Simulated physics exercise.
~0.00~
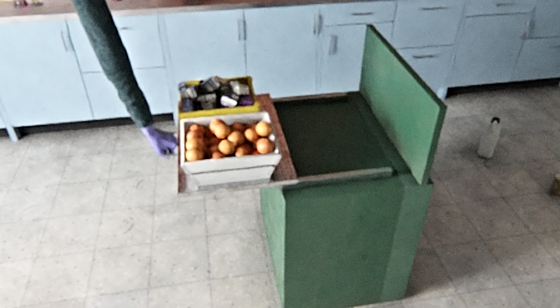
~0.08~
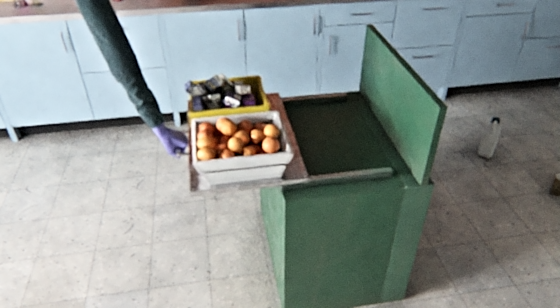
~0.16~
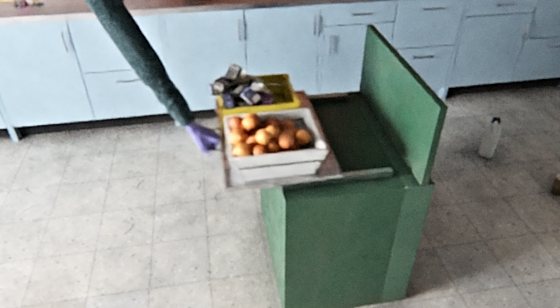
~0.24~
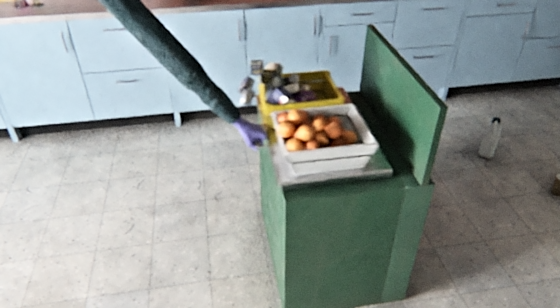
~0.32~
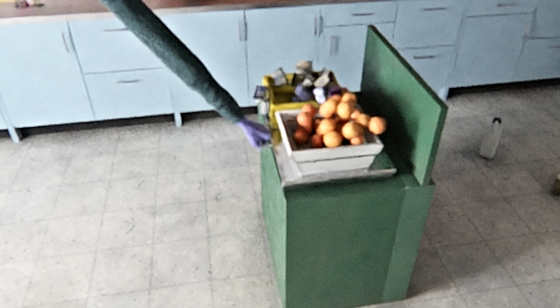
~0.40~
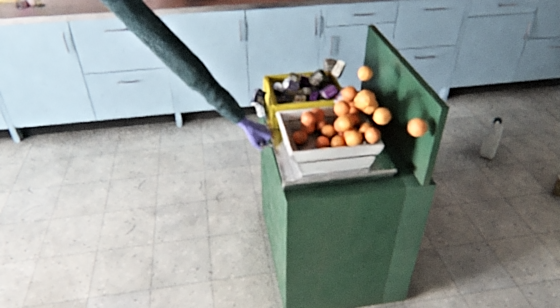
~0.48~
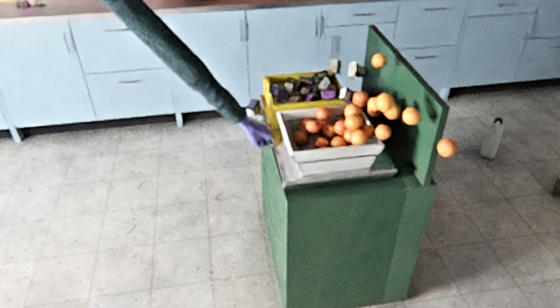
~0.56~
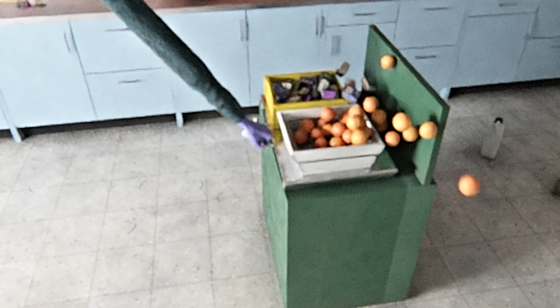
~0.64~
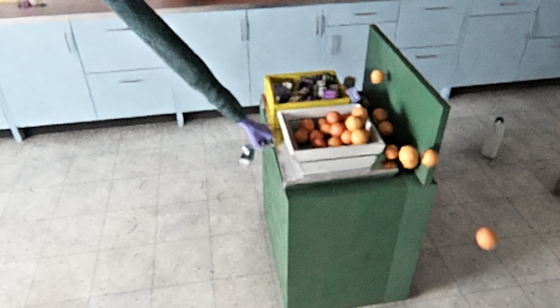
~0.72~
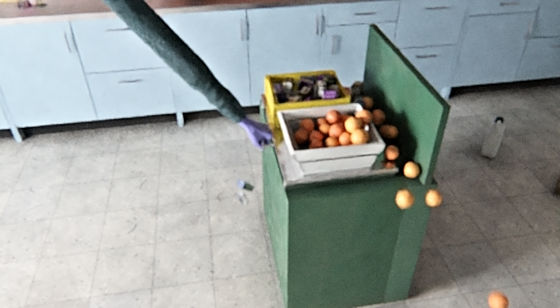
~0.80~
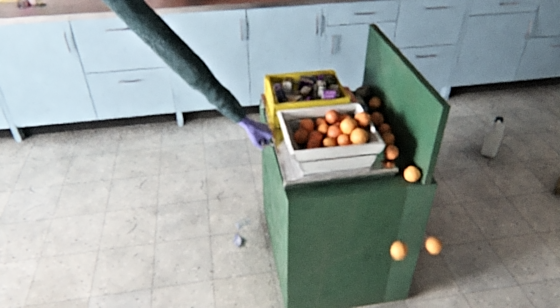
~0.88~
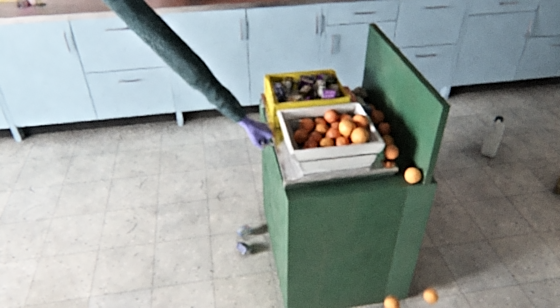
A shelf holding a white tray of oranges and a yellow tray of small dark cartons slides right onto a green cabinet, seen from slightly above in a tiled room lined with pale blue cupboards. A green-sleeved arm with a purple glove follows it in from the left. The shelf stops abruptly, and oranges and cartons surge towards the upright green back panel. Several oranges spill over the right side, some dropping to the floor, while a carton falls at the left. Finally, both trays sit still, mostly full, with stray oranges resting beside the panel.
